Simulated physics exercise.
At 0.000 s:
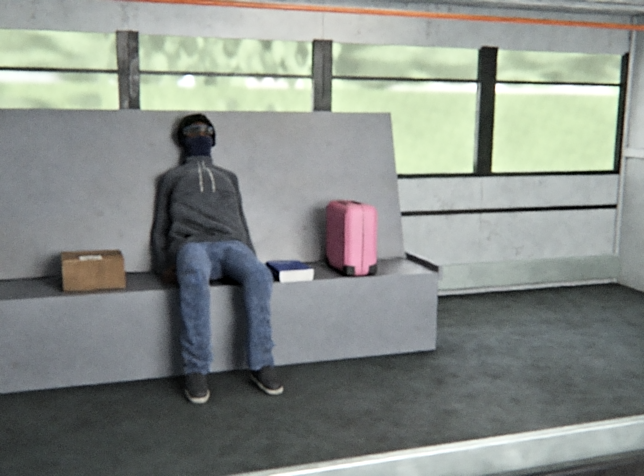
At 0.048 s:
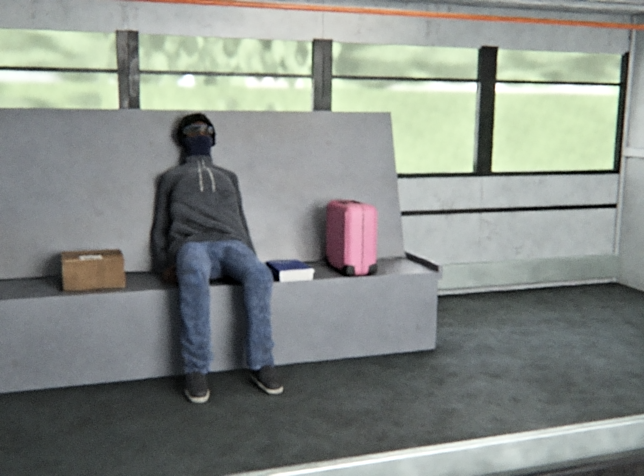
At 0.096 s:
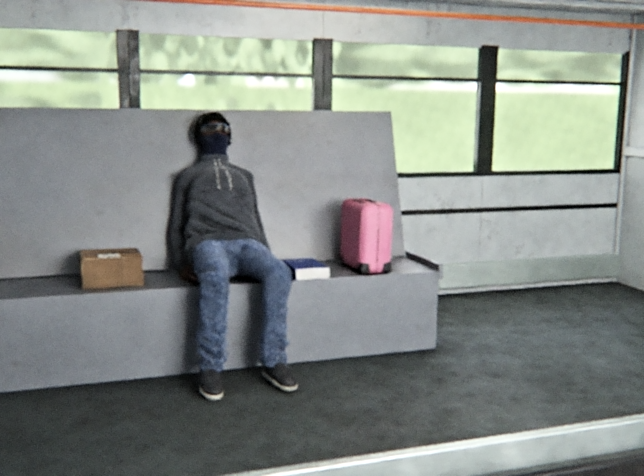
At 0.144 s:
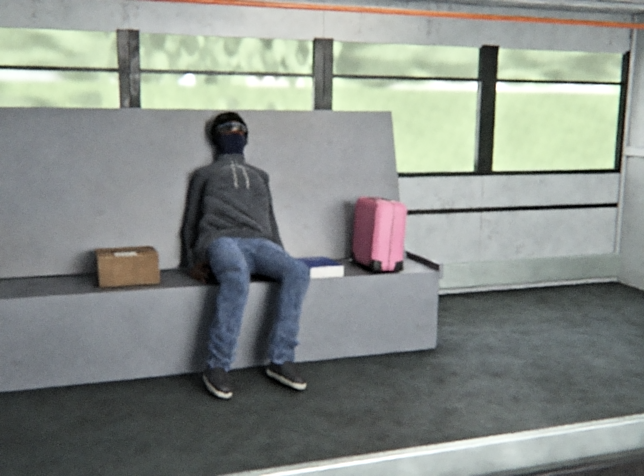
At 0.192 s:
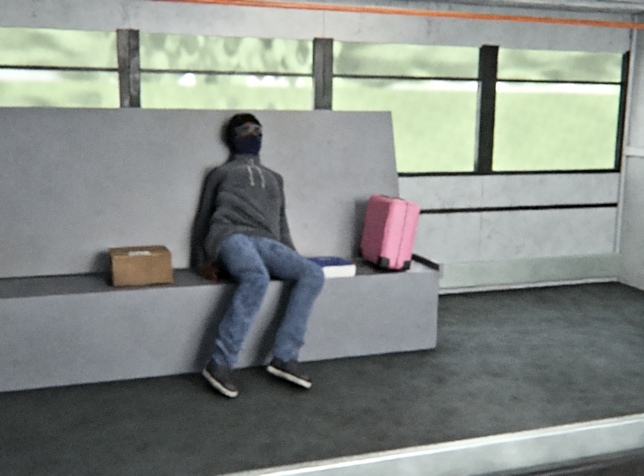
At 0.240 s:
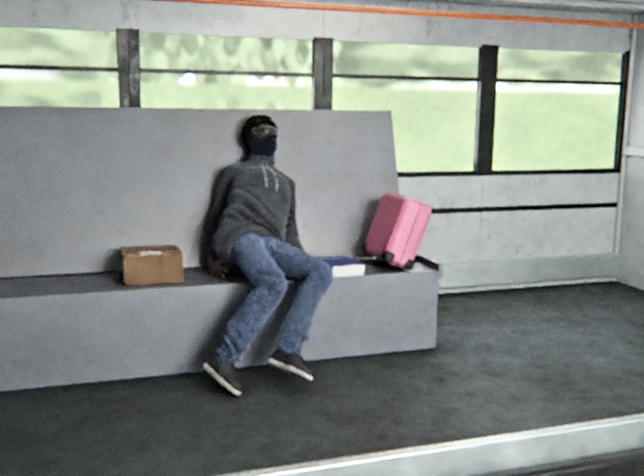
In the video, a masked person in a gray hoodie and jeans sits slumped on a gray bench, then slides right along with a brown carton, a blue-and-white item and a pink case, which tilts to the right.
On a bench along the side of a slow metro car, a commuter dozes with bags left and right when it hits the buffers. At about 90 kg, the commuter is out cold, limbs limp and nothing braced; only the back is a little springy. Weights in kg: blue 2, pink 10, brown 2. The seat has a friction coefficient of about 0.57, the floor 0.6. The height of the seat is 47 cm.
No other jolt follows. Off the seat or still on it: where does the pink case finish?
Off it.
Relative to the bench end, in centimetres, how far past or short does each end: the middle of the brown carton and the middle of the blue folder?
So the brown carton stops 150 cm short, while the blue folder stops 50 cm short.
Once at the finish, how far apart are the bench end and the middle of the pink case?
It comes to rest close to 35 cm past it.
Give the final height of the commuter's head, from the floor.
About 55 cm above the floor.
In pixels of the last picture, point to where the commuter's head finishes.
I'd say about pixel (387, 248).
After 0.40 s the pink case is 2 cm short of the bench end, tilted 65°, near (422, 238) in the last picture's view; the brown carton 153 cm short of the bench end, tilted 0°.
After 0.65 s the pink case is 19 cm past the bench end, tilted 170°, near (451, 268) in the last picture's view.
After 1.05 s the pink case is 36 cm past the bench end, tilted 90°, near (474, 319) in the last picture's view.
Final state at 2.0 s, blue folder stays on; pink case drops off; brown carton stays on; commuter's hips keep to the seat.
